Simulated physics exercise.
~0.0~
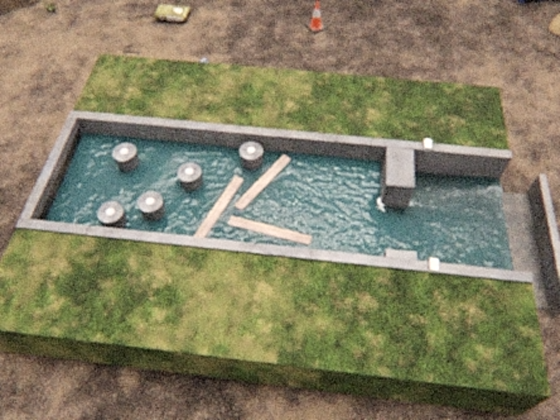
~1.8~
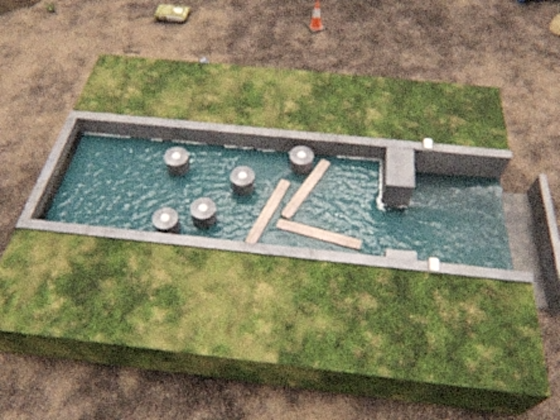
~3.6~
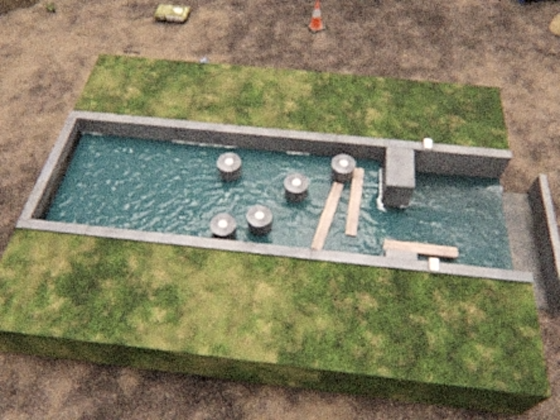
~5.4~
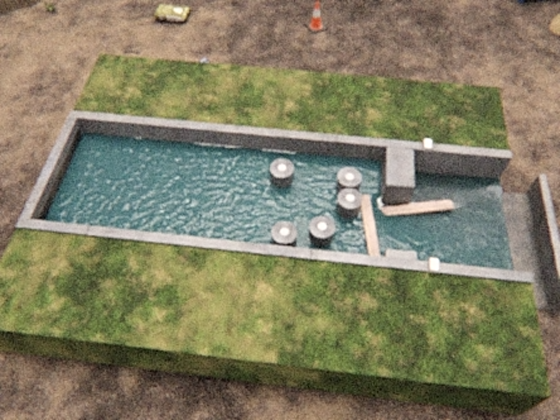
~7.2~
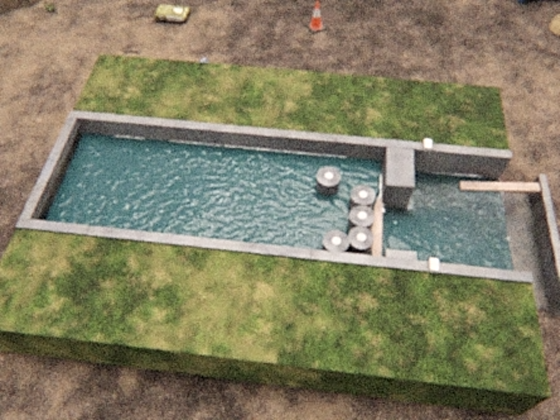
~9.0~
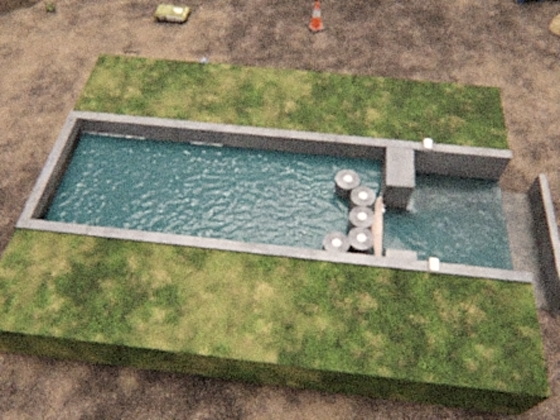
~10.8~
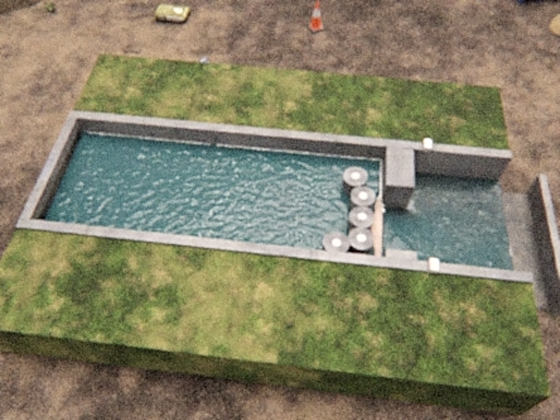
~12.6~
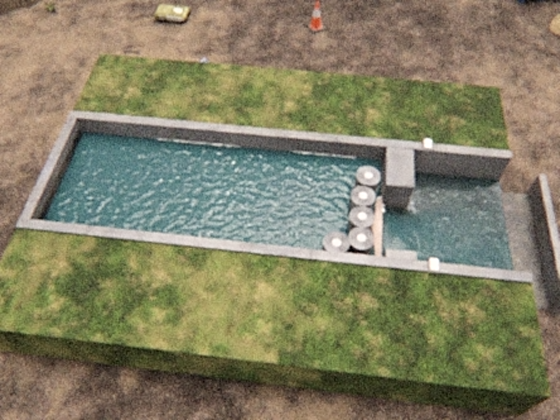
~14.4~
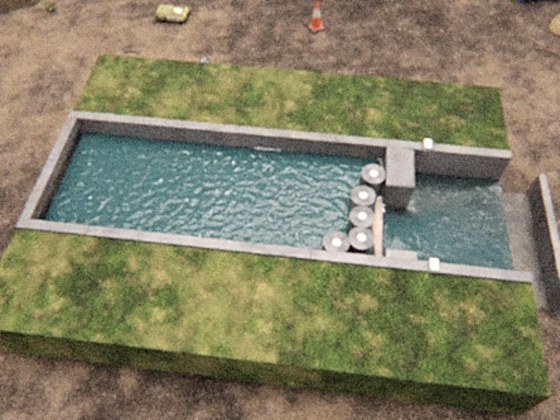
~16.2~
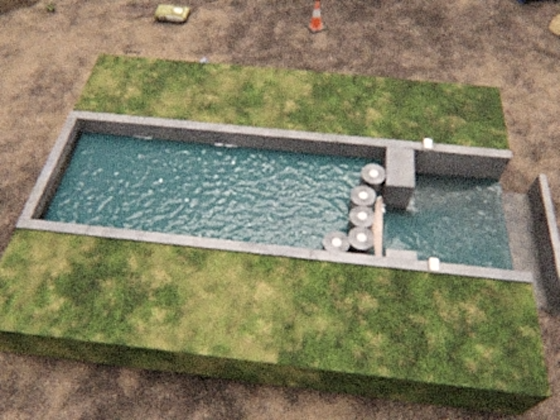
In a concrete channel set in grass, five round grey tubs and three wooden planks drifted right; two planks slipped through the narrow gap and out of sight, while the third lodged across it and the tubs bunched up behind, ending at rest.
